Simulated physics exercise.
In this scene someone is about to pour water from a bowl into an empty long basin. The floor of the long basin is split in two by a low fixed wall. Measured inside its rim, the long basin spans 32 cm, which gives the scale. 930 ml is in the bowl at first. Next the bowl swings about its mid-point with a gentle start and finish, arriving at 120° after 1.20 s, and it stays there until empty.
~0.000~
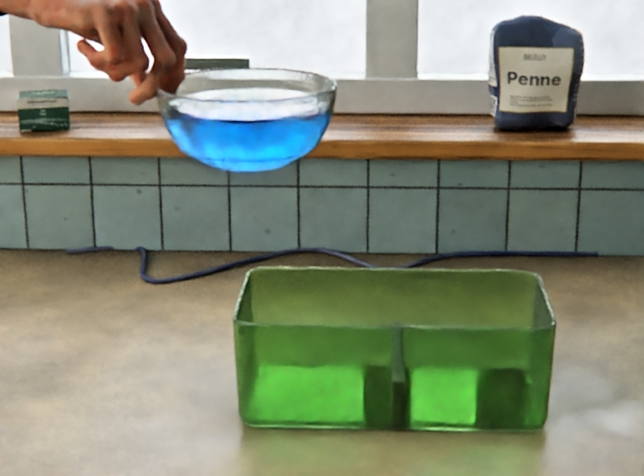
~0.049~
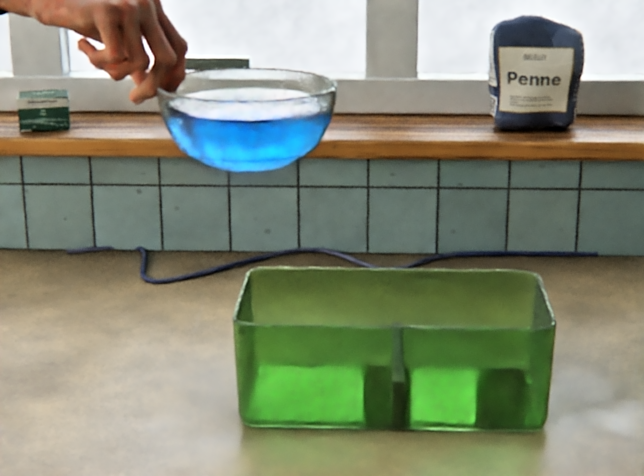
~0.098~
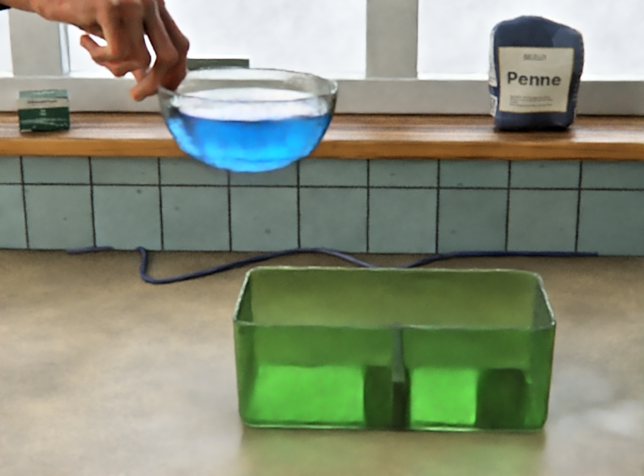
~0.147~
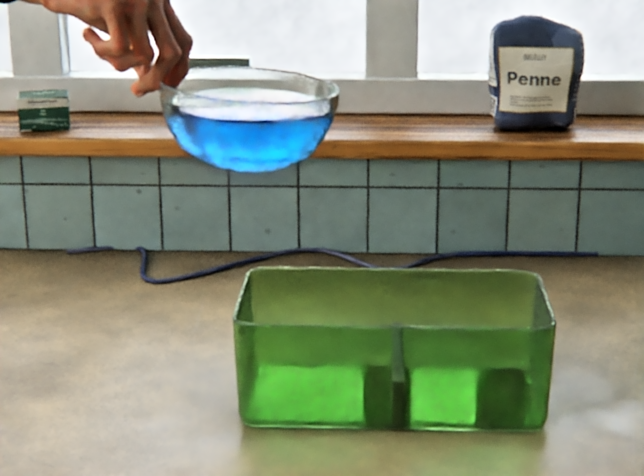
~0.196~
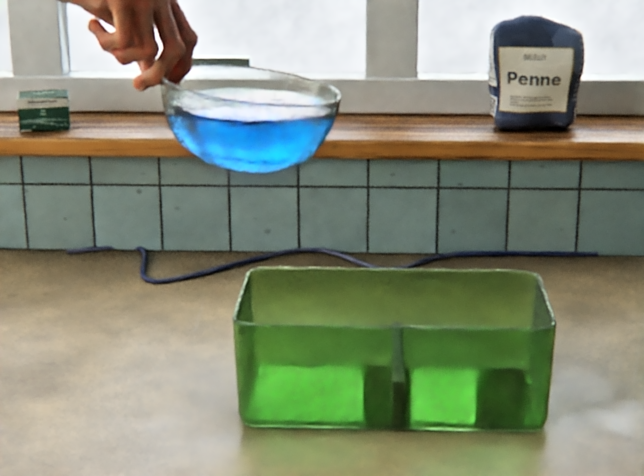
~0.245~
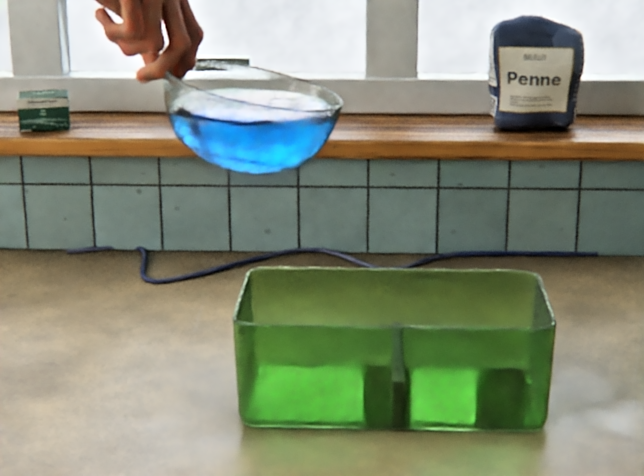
A hand at the upper left grips the rim of a clear glass bowl of bright blue water, held above a stone-coloured counter seen from the front. Below sits a long green translucent basin with a divider, before teal tiles, a dark cord, and a wooden sill holding a small green box and a dark Penne bag. The hand slowly tilts the bowl slightly rightward while the camera stays still.
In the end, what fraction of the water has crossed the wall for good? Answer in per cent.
In the end about 52 per cent has crossed for good.
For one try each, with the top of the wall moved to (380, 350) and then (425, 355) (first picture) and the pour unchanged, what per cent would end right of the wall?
It comes to 65 per cent, and then 20 per cent.
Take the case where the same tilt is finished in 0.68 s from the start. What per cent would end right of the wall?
In that case, some 35 percent.
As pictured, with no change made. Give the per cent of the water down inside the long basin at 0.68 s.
The basin holds roughly 18 in a hundred parts at that moment.
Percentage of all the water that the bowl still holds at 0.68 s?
I'd estimate some 38 % remains.
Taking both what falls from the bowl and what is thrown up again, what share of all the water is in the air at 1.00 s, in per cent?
Close to 5 in every hundred parts.
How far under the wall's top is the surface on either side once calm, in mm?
32 mm left, 28 mm right.
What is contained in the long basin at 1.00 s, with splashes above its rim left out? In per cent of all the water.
Some 94 percent.
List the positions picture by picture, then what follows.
In the first picture, tilt 0°; pouring edge (336, 86); surface from (165, 104) to (331, 104); the long basin's rim runs from (242, 296) to (546, 300); the wall's top is at (398, 351).
In the second picture, tilt 0°; pouring edge (336, 87); surface from (166, 103) to (331, 105).
In the third picture, tilt 2°; pouring edge (337, 89); surface from (167, 102) to (332, 106).
In the fourth picture, tilt 4°; pouring edge (338, 93); surface from (167, 101) to (332, 107).
In the fifth picture, tilt 8°; pouring edge (339, 99); surface from (169, 101) to (334, 108).
In the sixth picture, tilt 12°; pouring edge (341, 105); surface from (171, 102) to (336, 109).
Then, 0.68 s in, the tilt is 73° and 38 per cent is still to pour, 4 is left of the wall and 15 right of it.
Then, 1.00 s in, the tilt is 112° and 0 per cent is still to pour, 44 is left of the wall and 51 right of it.
Then, 1.34 s in, the tilt is 120° and 0 per cent is still to pour, 47 is left of the wall and 51 right of it.
Then, 1.70 s in, the tilt is 120° and 0 per cent is still to pour, 47 is left of the wall and 51 right of it.
Finally, 47 per cent lies left of the wall, 52 right of it and 2 outside.
